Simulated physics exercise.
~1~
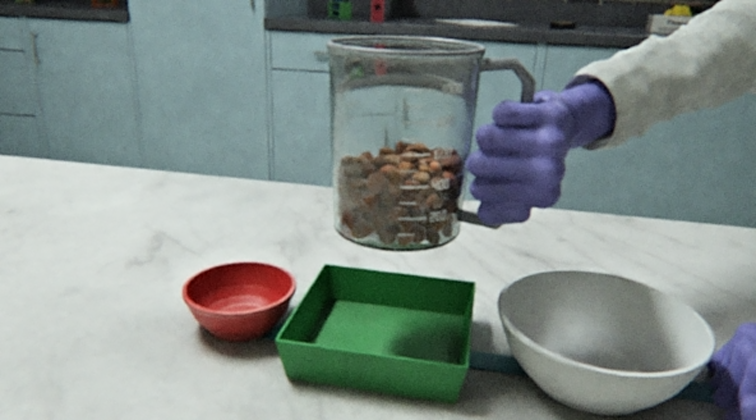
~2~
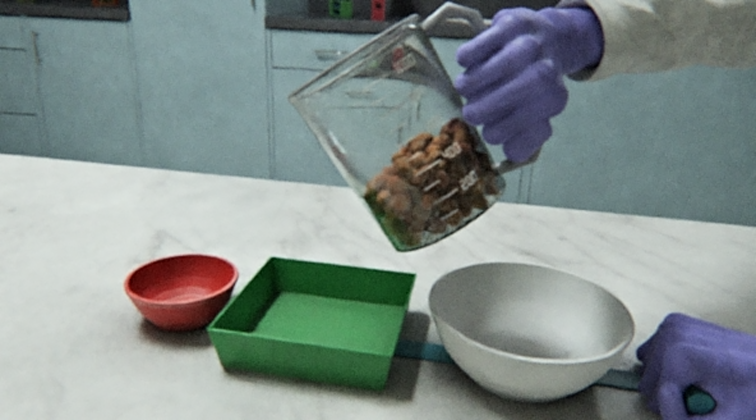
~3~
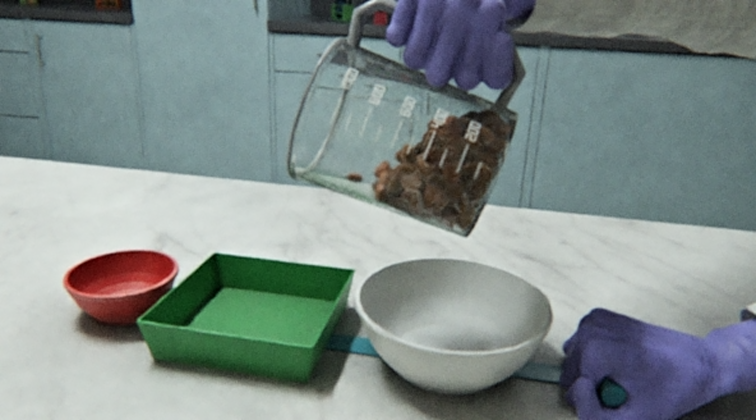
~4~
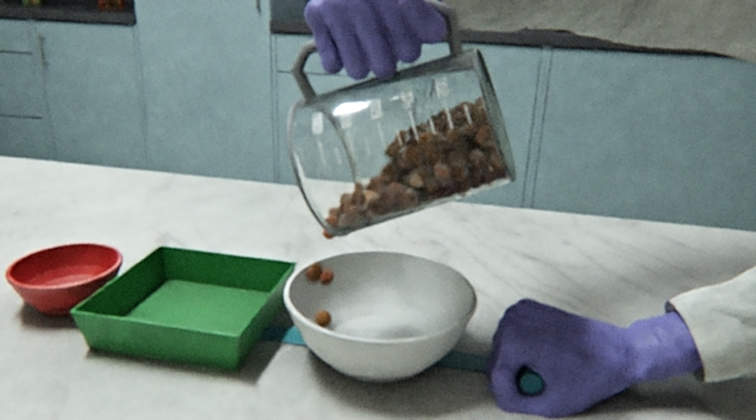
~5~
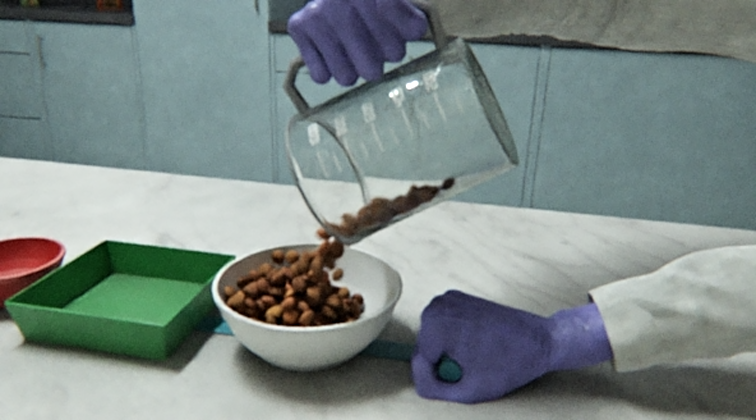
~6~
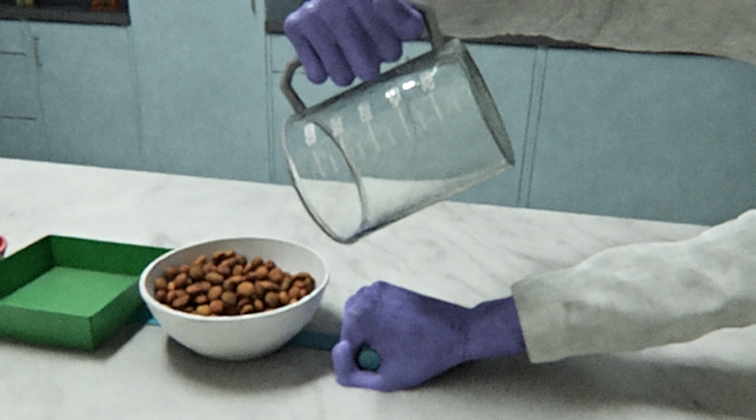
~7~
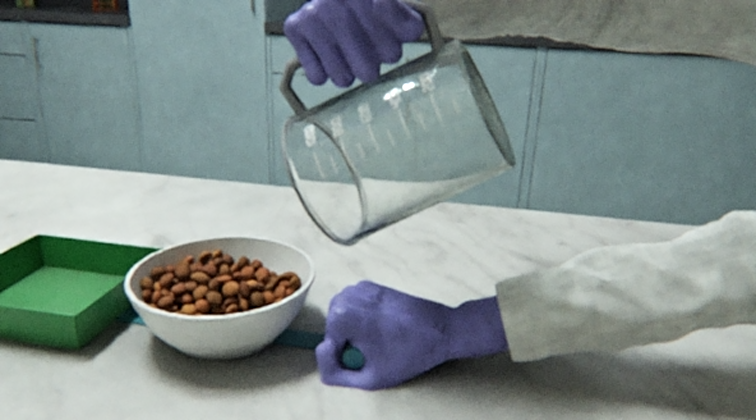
A clear jug of brown kibble, held by a purple-gloved hand, hangs above a marble-topped counter in a room with pale blue cabinets, seen from the front and slightly above by a gently swaying camera. Below it stand a small red bowl, a green square tin and a white bowl, left to right, joined by a teal strip. Another gloved hand draws the row leftward as the jug tips over. Kibble begins falling into the white bowl, then pours quickly. The jug empties and stays tilted, while the filled white bowl slides farther left and the red bowl leaves view.
